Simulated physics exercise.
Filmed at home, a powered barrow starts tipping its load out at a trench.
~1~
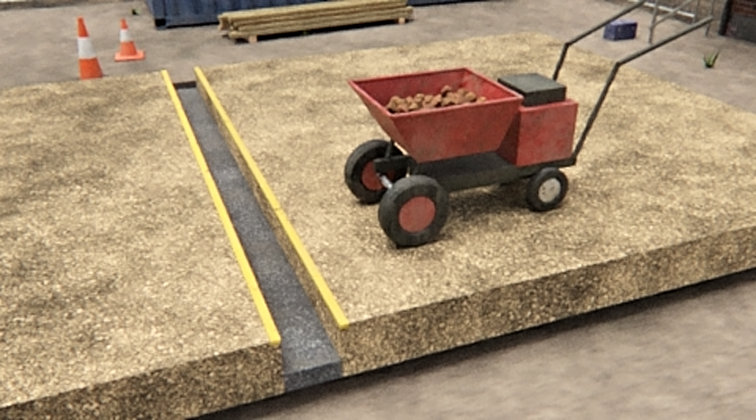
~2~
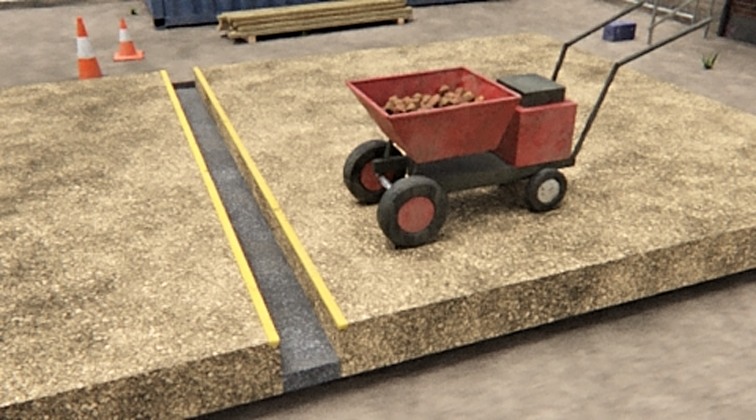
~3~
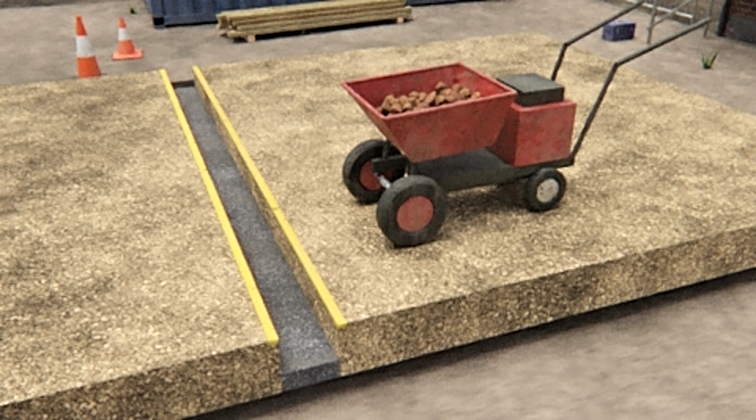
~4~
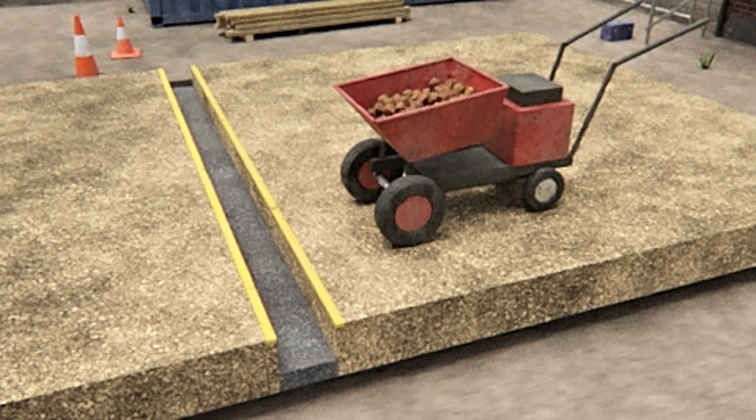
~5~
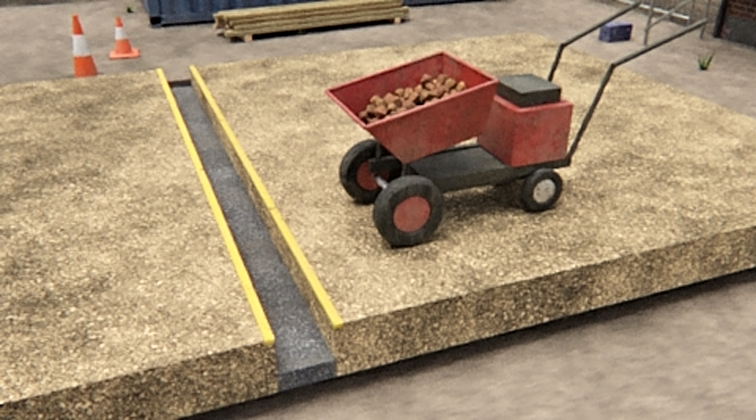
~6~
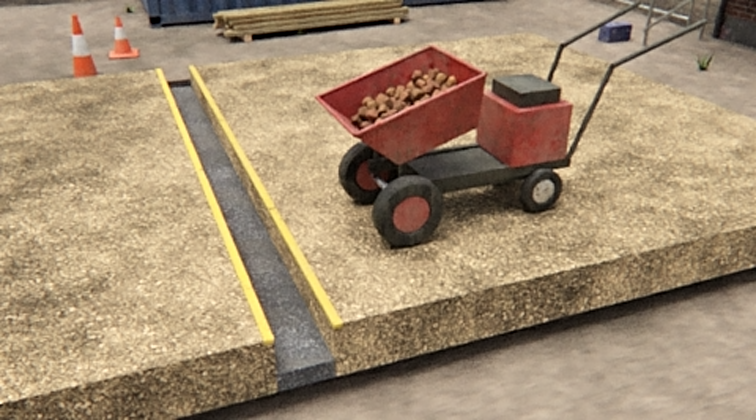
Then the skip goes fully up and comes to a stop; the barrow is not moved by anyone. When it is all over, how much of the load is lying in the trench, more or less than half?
By then the trench holds more than half of it.
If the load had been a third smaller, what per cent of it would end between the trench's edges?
It comes to 100 per cent or so.
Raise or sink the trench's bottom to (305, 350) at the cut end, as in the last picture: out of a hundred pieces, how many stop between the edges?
It works out to some 90 percent.
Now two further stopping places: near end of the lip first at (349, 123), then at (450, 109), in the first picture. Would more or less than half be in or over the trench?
The lesser portion first, the lesser portion second.
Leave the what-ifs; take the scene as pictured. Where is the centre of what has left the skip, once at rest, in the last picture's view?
Roughly at pixel (263, 263).
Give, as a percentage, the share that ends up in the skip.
I reckon some 0 percent.
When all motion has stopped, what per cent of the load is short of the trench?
That share comes out near 0 in a hundred.
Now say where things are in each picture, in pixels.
Lip of the skip near (392, 117), level; top of the load near (436, 103), clay clods; first edge of the trench near (324, 288); far edge near (260, 302), the trench under half as wide as the skip, and about half as deep as wide, in the first picture.
Lip of the skip near (389, 118), level; top of the load near (434, 104), in the second picture.
Lip of the skip near (384, 120), tipped barely; top of the load near (430, 102), in the third picture.
Lip of the skip near (375, 123), tipped a little; top of the load near (435, 99), in the fourth picture.
Lip of the skip near (365, 128), tipped a little; top of the load near (437, 95), in the fifth picture.
Lip of the skip near (355, 135), tipped clearly; top of the load near (428, 92); first edge of the trench near (317, 287); far edge near (253, 301), in the sixth picture.
Shortly afterwards, skip tipped steeply; the whole lot in the skip.
Next, skip tipped right over; the bulk in the skip; a little in or heaped over the trench; only a few falling.
Some moments later, skip tipped right over; near a quarter in the skip; only a few short of the trench; the bulk in or heaped over the trench; only a few beyond it.
In the end, skip tipped right over; only a few short of the trench; all but a few in or heaped over the trench; only a few beyond it.
